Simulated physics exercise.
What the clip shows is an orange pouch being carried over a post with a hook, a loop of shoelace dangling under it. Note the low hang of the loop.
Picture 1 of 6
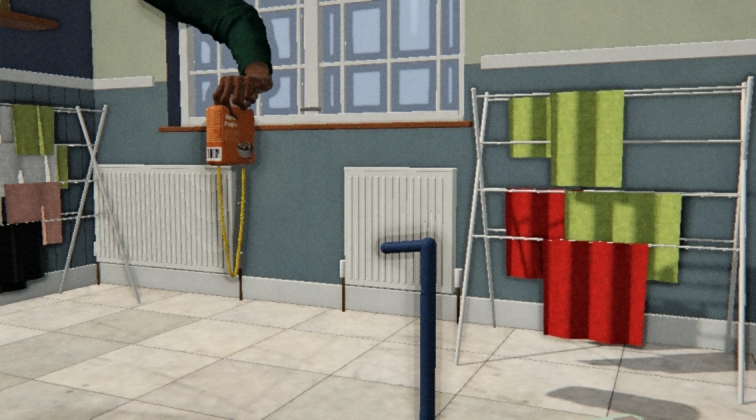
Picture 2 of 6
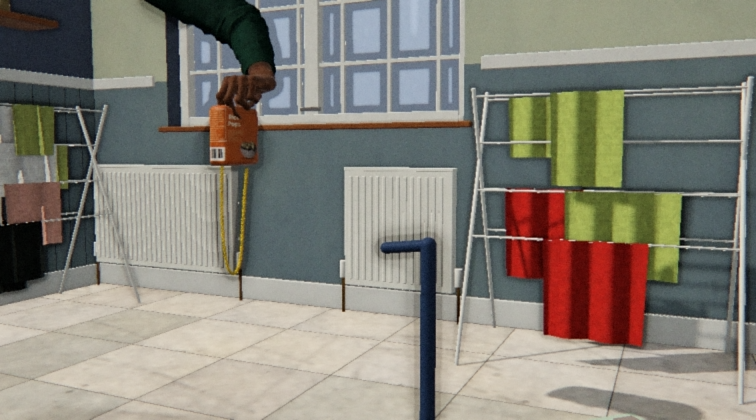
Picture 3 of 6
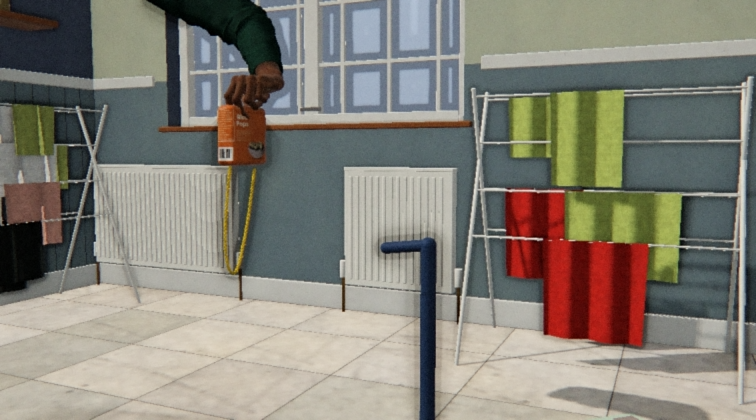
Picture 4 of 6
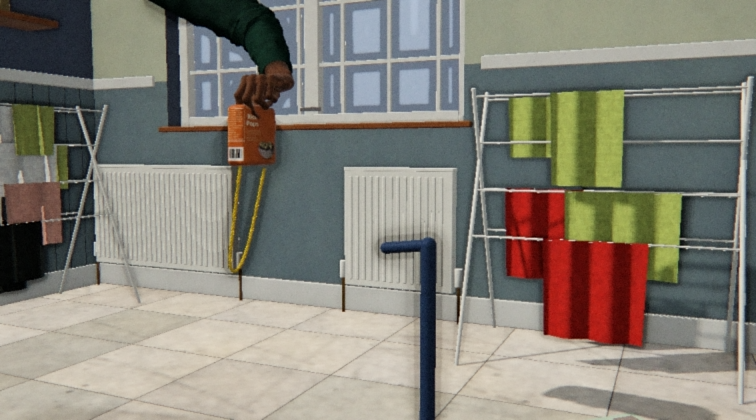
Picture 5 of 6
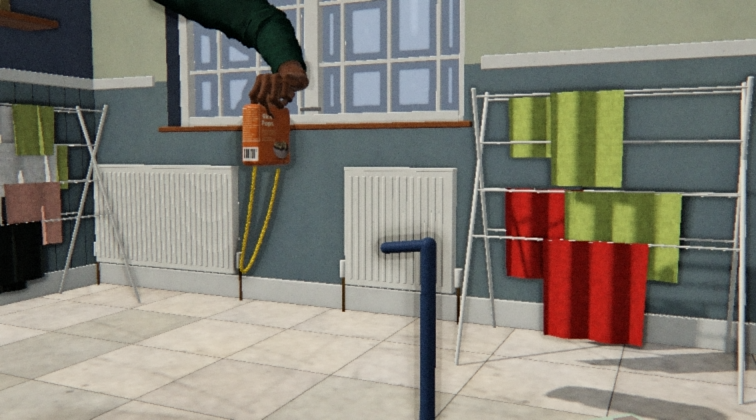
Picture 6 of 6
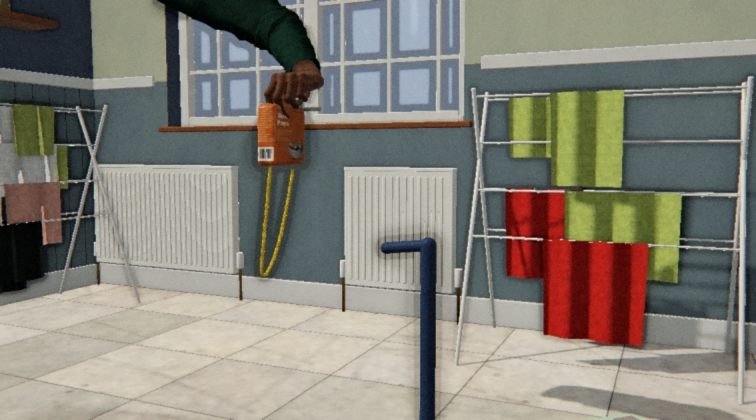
A hand in a dark green sleeve carrying an orange pouch slowly rightward, a yellow loop dangling beneath, near a blue hooked post.
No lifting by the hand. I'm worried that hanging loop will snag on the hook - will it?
Yes, it snags.
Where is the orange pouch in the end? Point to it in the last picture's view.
In the last view it finishes at around (514, 132).
Then, 0.32 s later than the last view, pouch nearing the post near (331, 134).
Then, 0.90 s later than the last view, pouch over the post near (432, 133).
Finally, pouch past the post near (514, 132); loop tight round the post, hand stopped. The orange pouch is jerked back by its loop.
